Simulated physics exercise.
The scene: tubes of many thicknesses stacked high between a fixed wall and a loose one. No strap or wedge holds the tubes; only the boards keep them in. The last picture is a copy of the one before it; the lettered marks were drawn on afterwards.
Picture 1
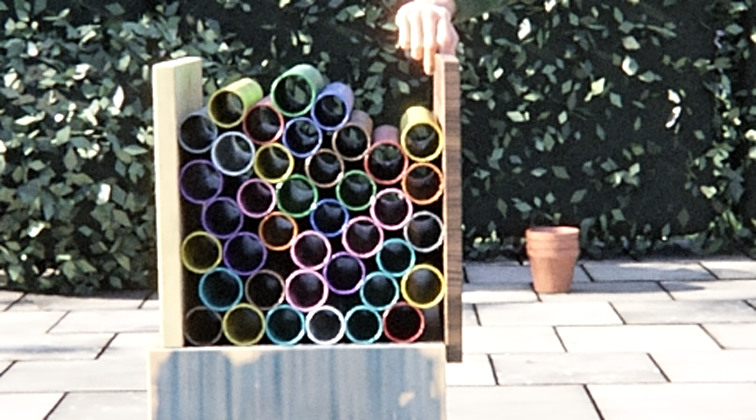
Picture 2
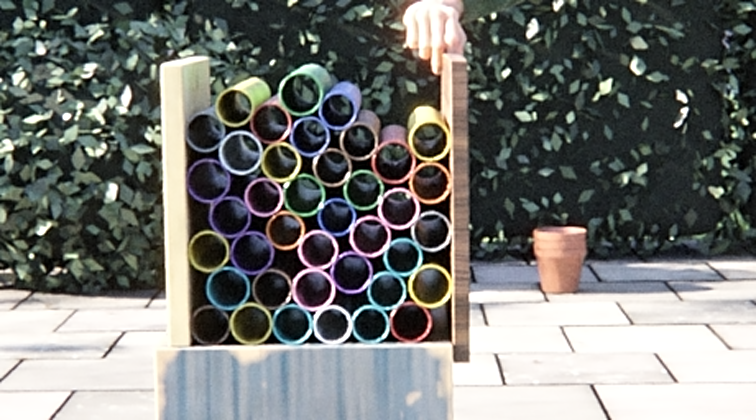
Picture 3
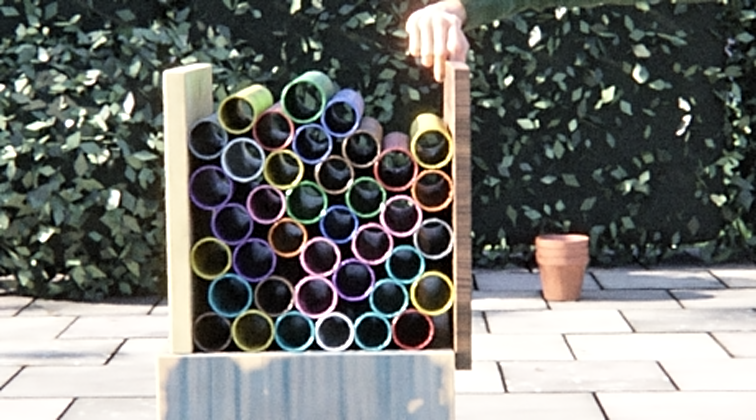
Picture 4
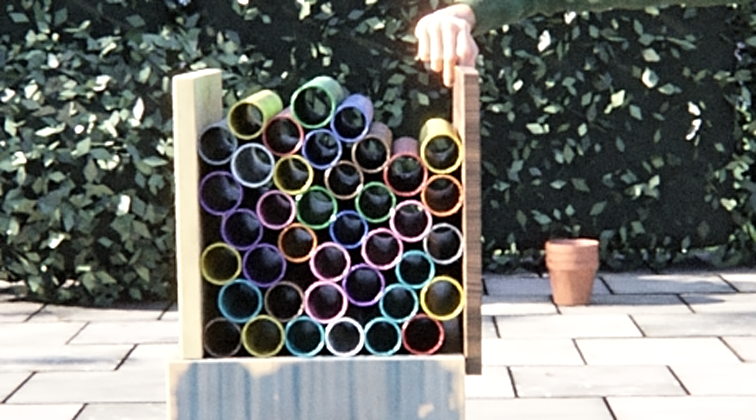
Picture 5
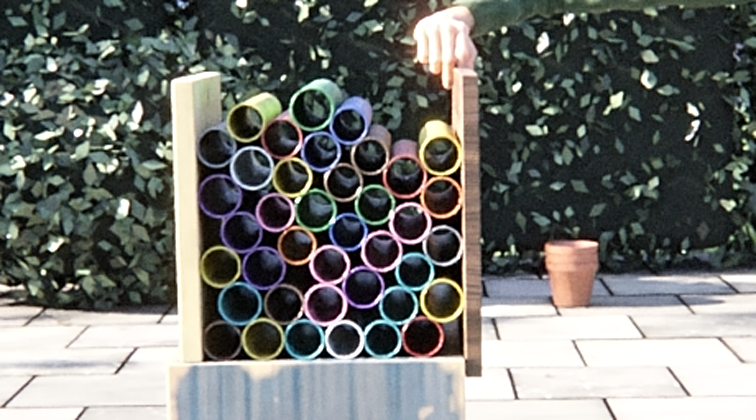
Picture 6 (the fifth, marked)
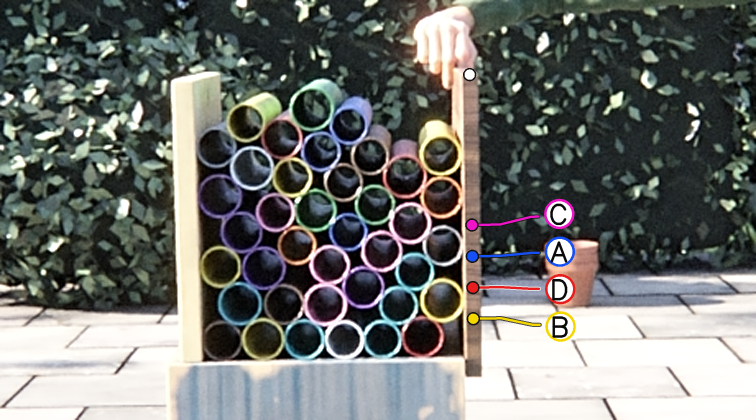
The video shows colorful tubes stacked between two upright boards on a bench-like base, with a hand resting on top of the right board. The view shifts slightly, while the tubes and hand stay almost still before a leafy hedge.
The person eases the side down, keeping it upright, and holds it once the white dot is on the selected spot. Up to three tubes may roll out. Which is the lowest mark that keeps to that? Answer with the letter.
Slide it to C.
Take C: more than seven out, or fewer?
At C, fewer than seven.
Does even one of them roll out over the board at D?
Yes, at D.
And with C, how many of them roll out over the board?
With C, one.
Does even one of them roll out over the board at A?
Yes.
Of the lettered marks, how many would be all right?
The number is one.
On the marked copy, A at (472, 257); B at (473, 319); C at (472, 225); D at (473, 288); the white dot at (469, 75).
Taking C. A third of the way, top of the board (462, 141).
Two thirds of the way, top of the board (463, 218).
When it is over, top of the board (463, 225), one out over the board.
As for the rest, A more than three out over the board; B more than three out over the board; D more than three out over the board.
